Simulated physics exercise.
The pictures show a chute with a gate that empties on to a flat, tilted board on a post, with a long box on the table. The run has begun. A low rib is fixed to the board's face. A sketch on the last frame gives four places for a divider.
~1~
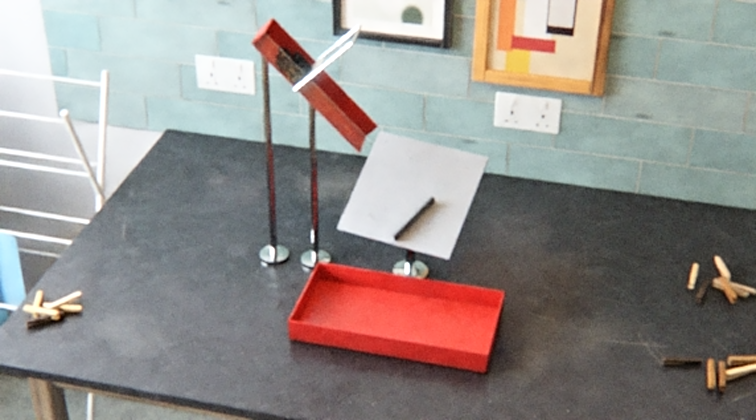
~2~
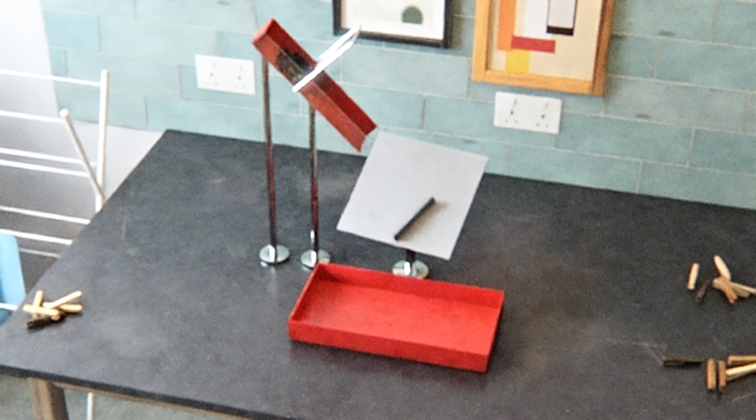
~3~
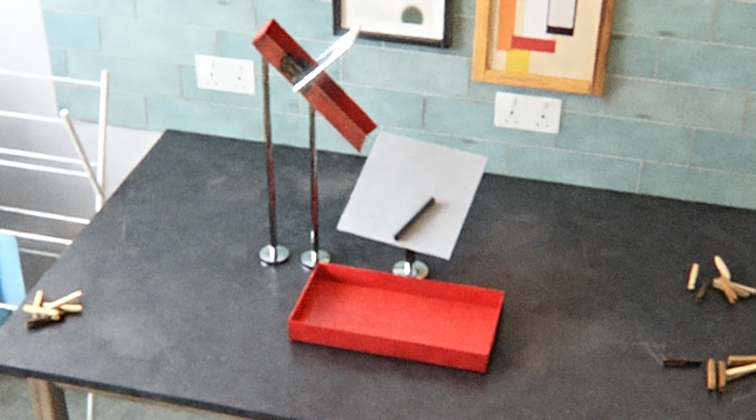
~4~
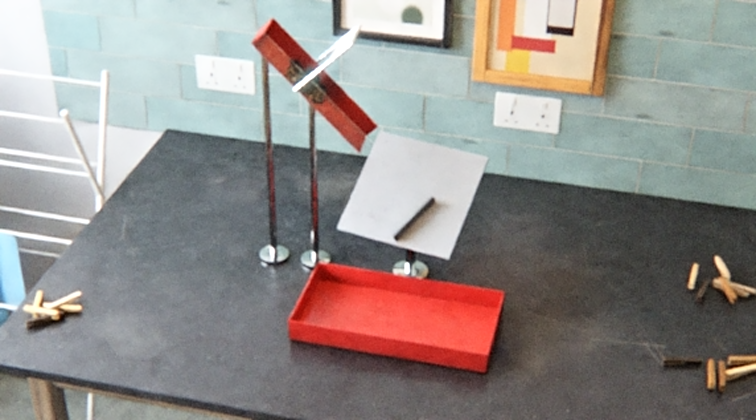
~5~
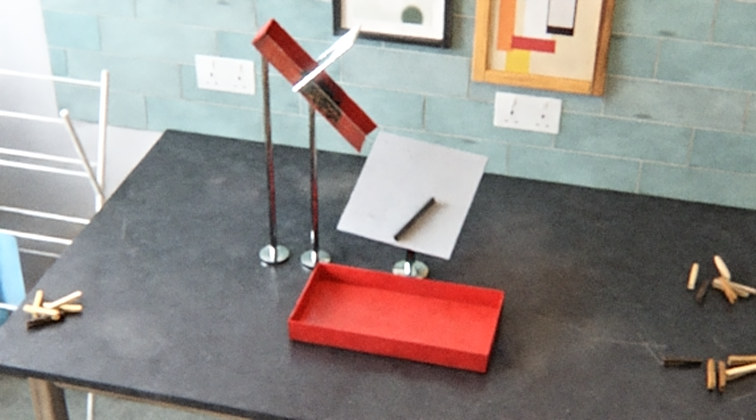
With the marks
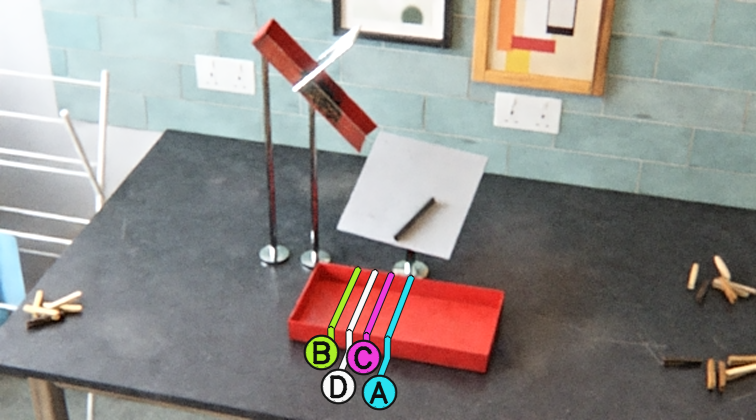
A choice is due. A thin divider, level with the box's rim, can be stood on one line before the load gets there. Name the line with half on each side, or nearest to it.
Go for D.
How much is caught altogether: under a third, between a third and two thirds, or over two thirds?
About that: Over two thirds.
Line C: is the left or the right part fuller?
The left side.
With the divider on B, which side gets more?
Right.
On the marked copy, line A crosses the front rim at (387, 337); line B crosses the front rim at (331, 328); line C crosses the front rim at (366, 334); line D crosses the front rim at (349, 331).
For line A, of what is caught, nearly all on the left of the divider, a small part on the right.
For line B, of what is caught, a small part on the left of the divider, nearly all on the right.
For line C, of what is caught, nearly all on the left of the divider, a small part on the right.
For line D, of what is caught, about half on the left of the divider, about half on the right.
